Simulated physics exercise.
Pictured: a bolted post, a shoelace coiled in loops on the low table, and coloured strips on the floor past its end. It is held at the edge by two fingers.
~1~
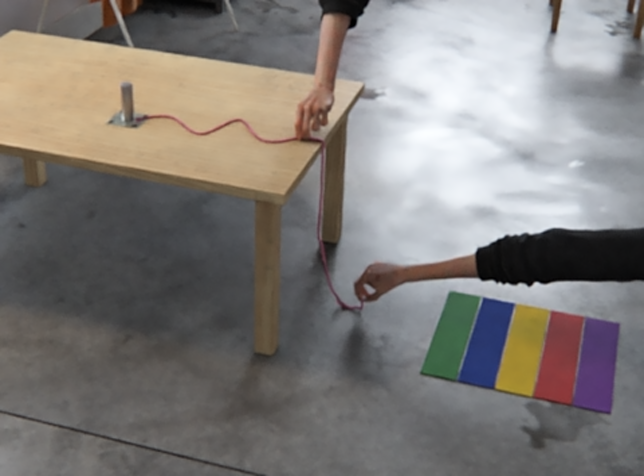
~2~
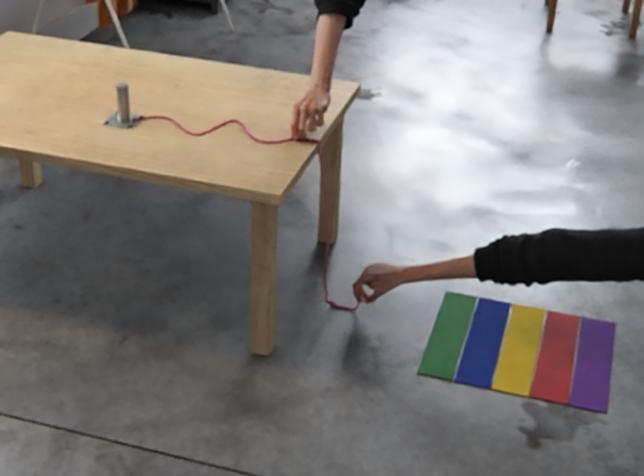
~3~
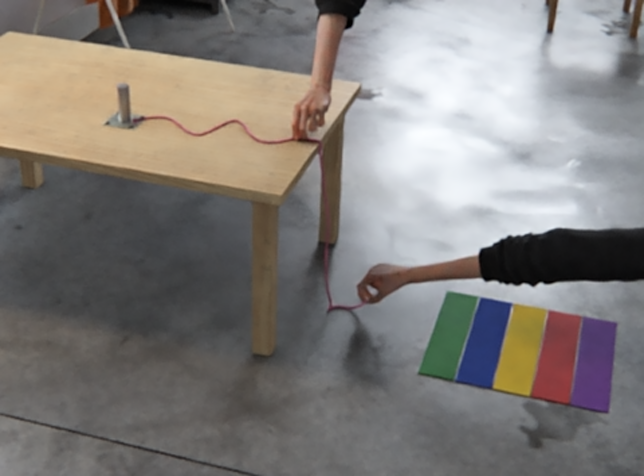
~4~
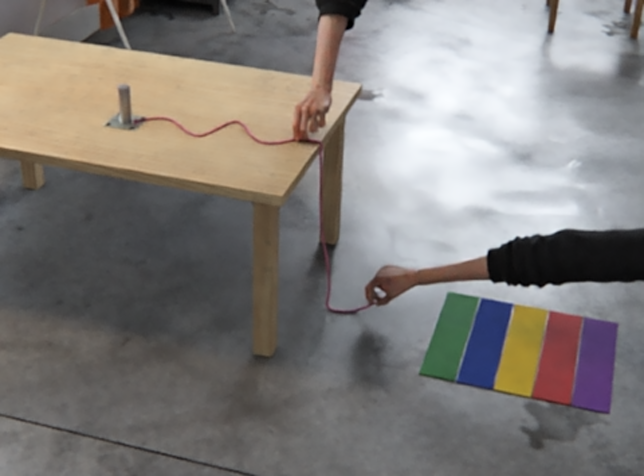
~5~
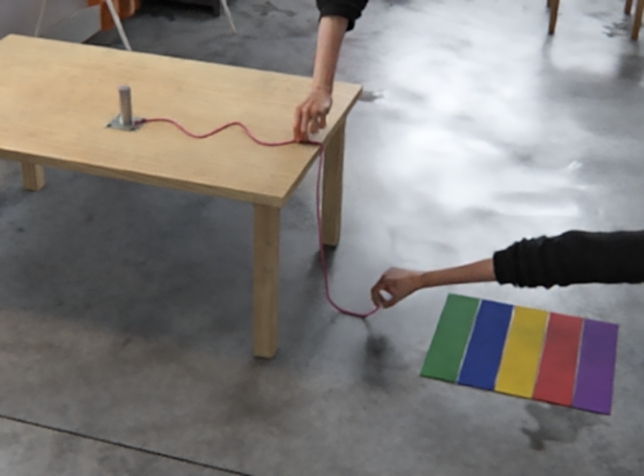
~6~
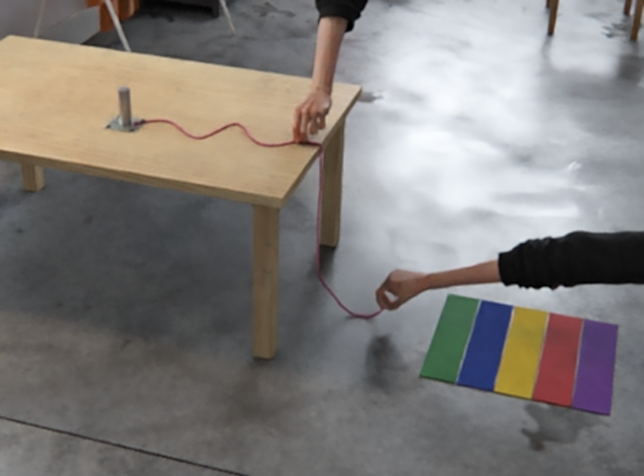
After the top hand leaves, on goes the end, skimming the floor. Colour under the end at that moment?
Red.
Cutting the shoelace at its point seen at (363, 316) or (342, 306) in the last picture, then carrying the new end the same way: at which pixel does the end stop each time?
Taking the tries in order, the answers are (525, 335) and (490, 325).
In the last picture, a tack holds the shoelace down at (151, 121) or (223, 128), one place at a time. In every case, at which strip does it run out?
Red; yellow.
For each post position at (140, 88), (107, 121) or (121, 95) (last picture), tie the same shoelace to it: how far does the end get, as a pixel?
Try 1 about (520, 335), try 2 about (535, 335), try 3 about (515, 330).
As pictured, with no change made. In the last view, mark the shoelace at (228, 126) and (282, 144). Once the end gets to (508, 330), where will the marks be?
Result - first point (258, 140), second point (326, 172).
Soon after, end near (508, 330); over yellow.
After that, end near (542, 337); over yellow.
At the stop, end near (563, 341); over red. The red one.
